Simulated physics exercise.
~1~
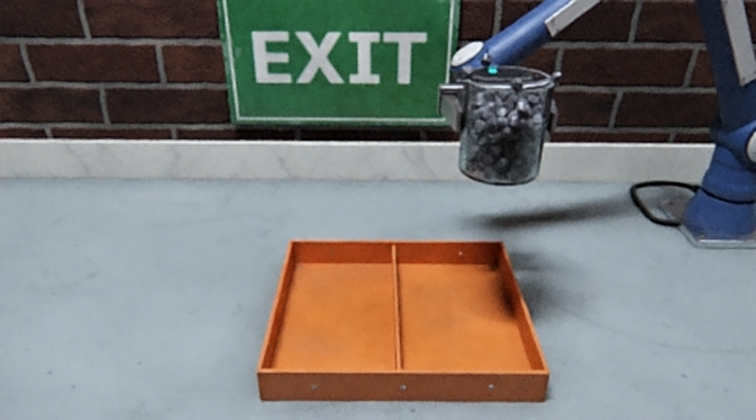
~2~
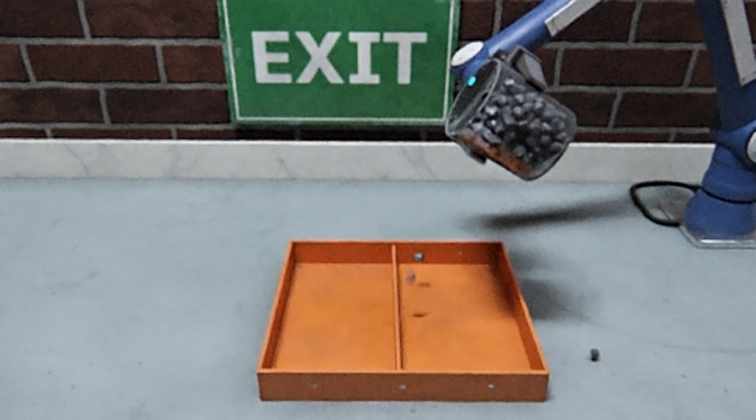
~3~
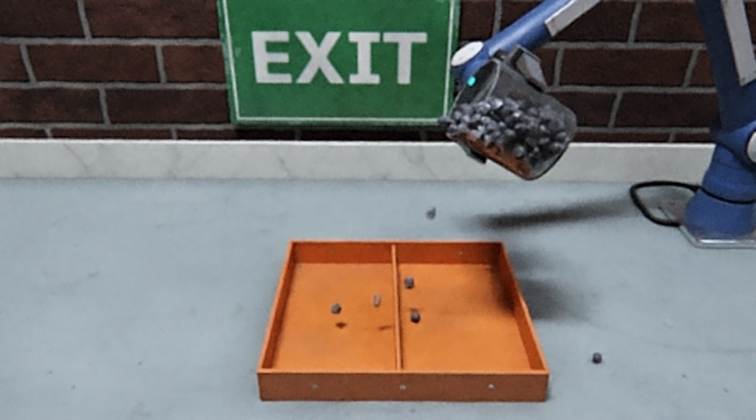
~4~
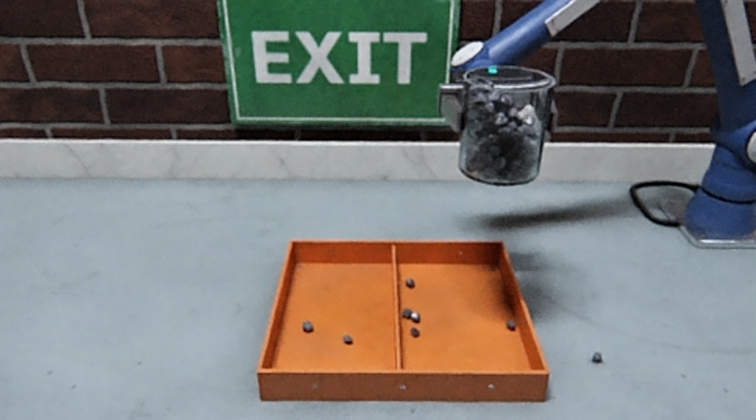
Blue robot arm tipping a clear beaker of dark pebbles over a divided orange tray, spilling a few, then returning it upright.
